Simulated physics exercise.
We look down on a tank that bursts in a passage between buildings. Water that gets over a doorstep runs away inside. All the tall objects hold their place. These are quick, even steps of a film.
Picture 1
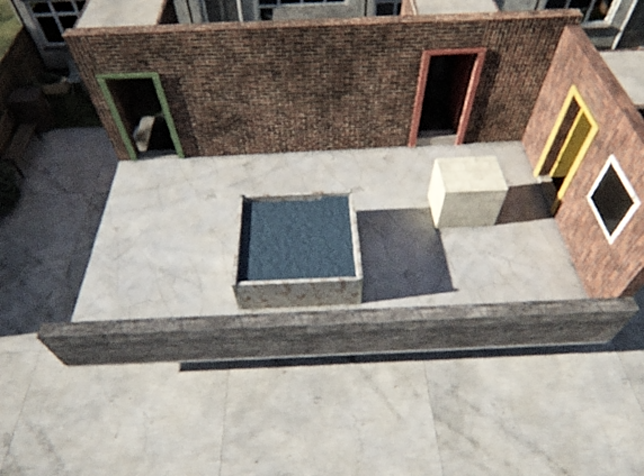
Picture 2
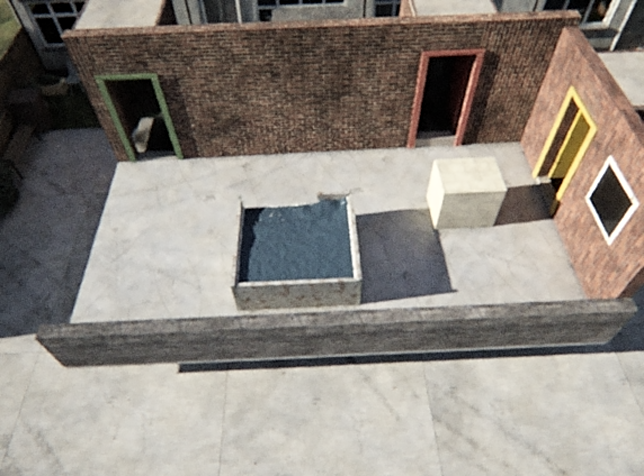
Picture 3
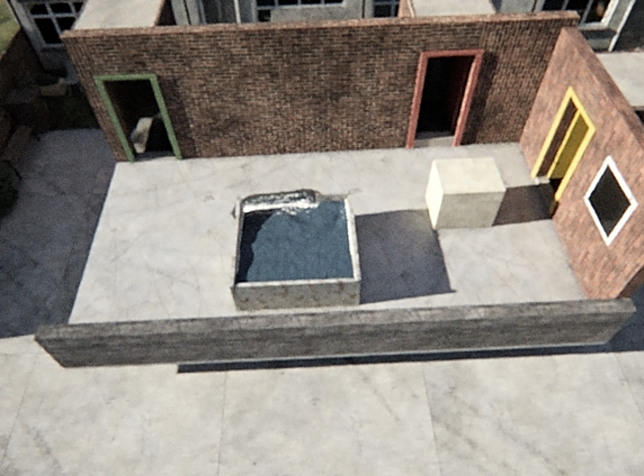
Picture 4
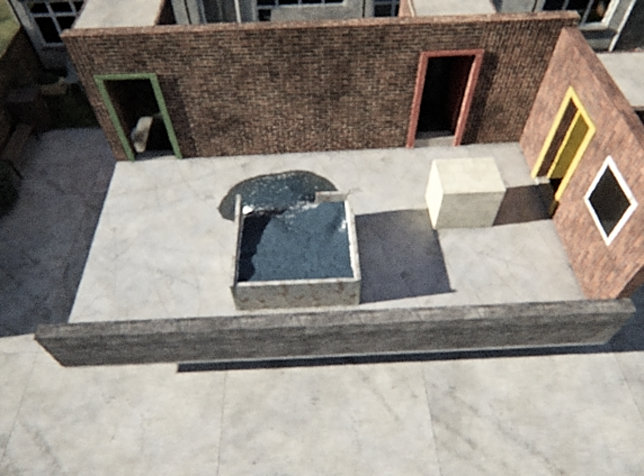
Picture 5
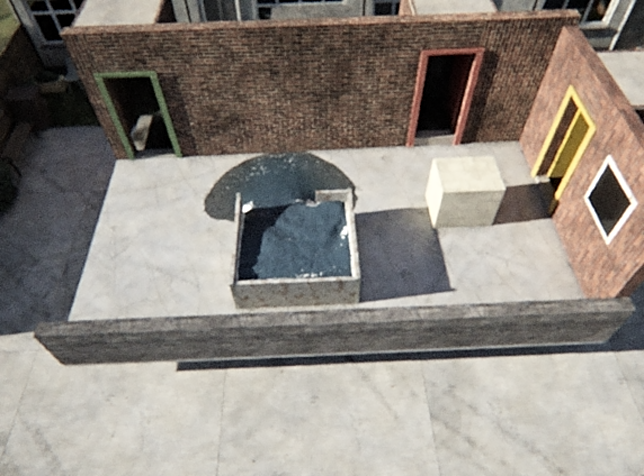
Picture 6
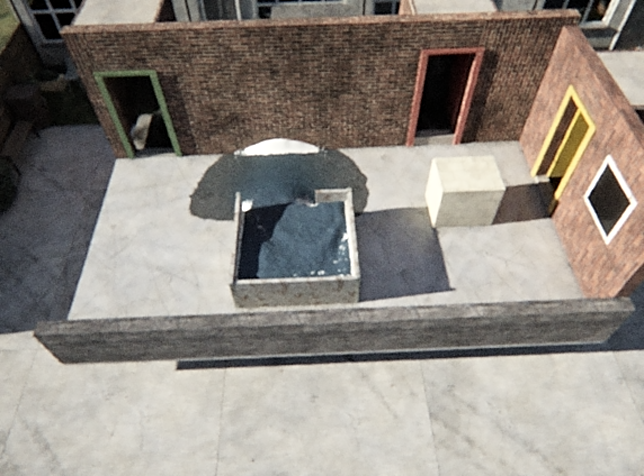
A brick-walled yard held an open tank of dark water, which broke open on its far side, and the water poured out and spread across the pale floor to the back wall.
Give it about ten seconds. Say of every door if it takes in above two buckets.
The yellow door takes more than that; the red door stays under that; the green door takes more than that.
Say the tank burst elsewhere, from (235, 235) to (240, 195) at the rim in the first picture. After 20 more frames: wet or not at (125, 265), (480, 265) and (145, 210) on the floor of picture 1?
In that order: Under water, free of water, wet.
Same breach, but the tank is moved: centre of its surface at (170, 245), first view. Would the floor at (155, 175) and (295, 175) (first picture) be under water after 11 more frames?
In that order: Awash, flooded.
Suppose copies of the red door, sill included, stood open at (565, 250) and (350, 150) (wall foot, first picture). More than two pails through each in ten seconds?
One after the other: Is under, keeps below it.
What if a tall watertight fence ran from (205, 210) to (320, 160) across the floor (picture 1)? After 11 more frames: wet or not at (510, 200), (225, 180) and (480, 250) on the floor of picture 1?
As listed: No water, free of water, free of water.
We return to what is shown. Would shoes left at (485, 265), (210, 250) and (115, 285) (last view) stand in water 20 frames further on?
As listed: No water, no water, clear.
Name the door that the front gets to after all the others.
I say the one in yellow.
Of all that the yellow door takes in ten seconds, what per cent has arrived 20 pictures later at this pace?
Near 5 in a hundred.
A moment on, water covers 20 % of the floor; the yellow door not reached, the red door not reached, the green door wet at the sill, nothing in.
Next, water covers 30 % of the floor; the yellow door not reached, the red door wet at the sill, nothing in, the green door under two buckets in.
Then, water covers 50 % of the floor; the yellow door under two buckets in, the red door wet at the sill, nothing in, the green door over two buckets in.
Later, water covers 65 % of the floor; the yellow door over two buckets in, the red door wet at the sill, nothing in, the green door over two buckets in.
In the end, water covers 75 % of the floor; the yellow door over two buckets in, the red door wet at the sill, nothing in, the green door over two buckets in.
